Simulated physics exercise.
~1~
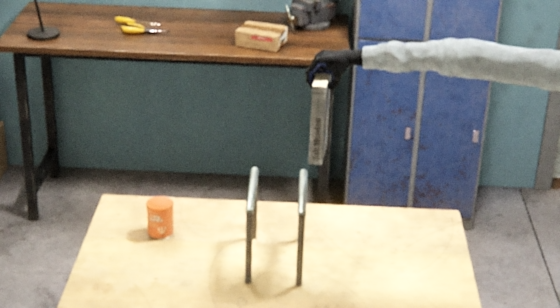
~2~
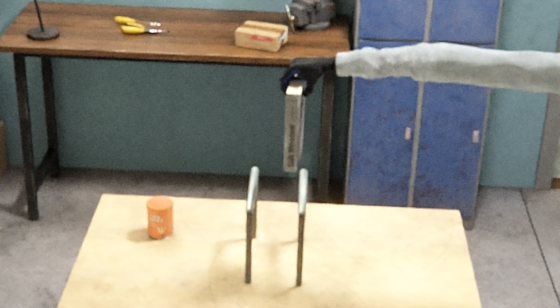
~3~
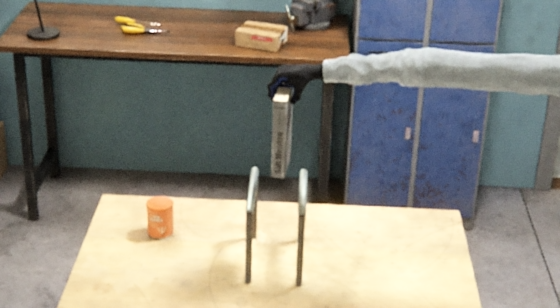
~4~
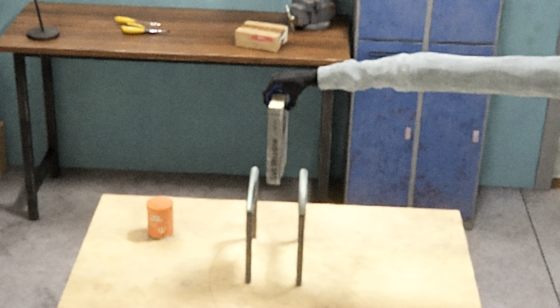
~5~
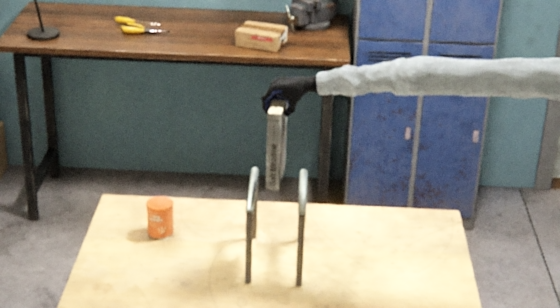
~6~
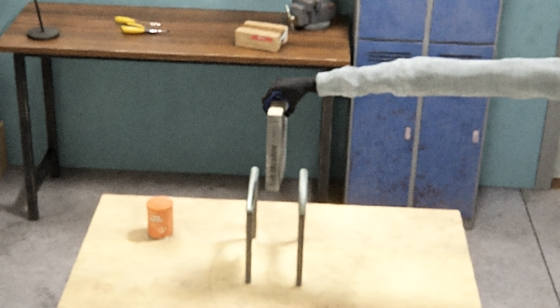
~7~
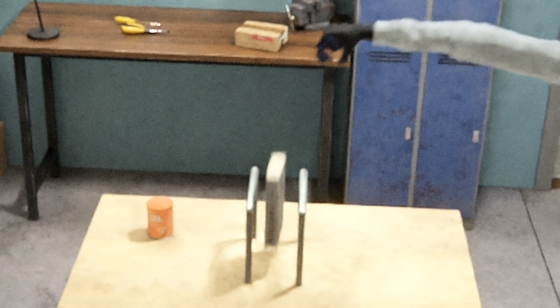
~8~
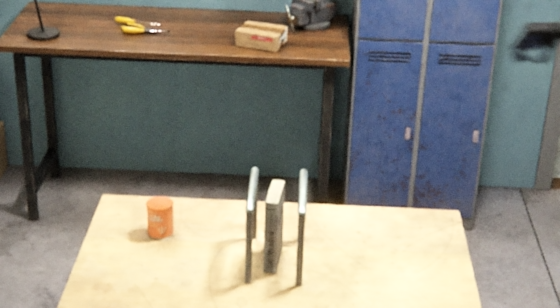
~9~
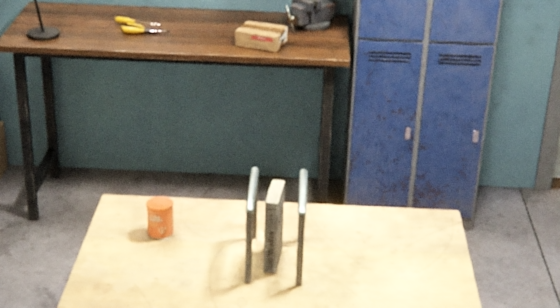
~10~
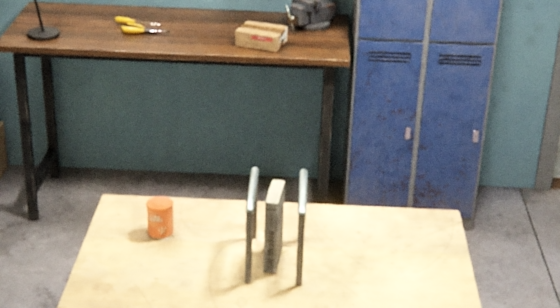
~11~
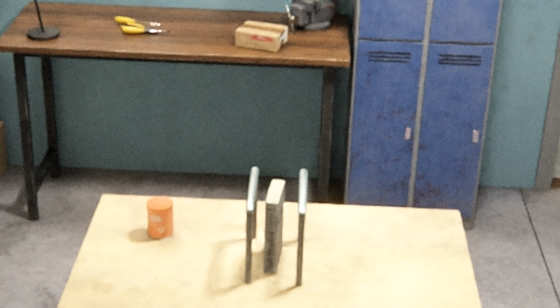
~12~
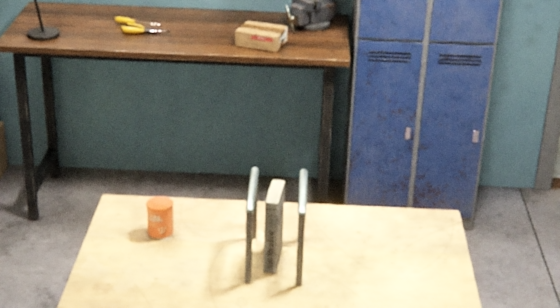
On a workshop table, a grey book released by a gloved hand drops upright between two ledges.
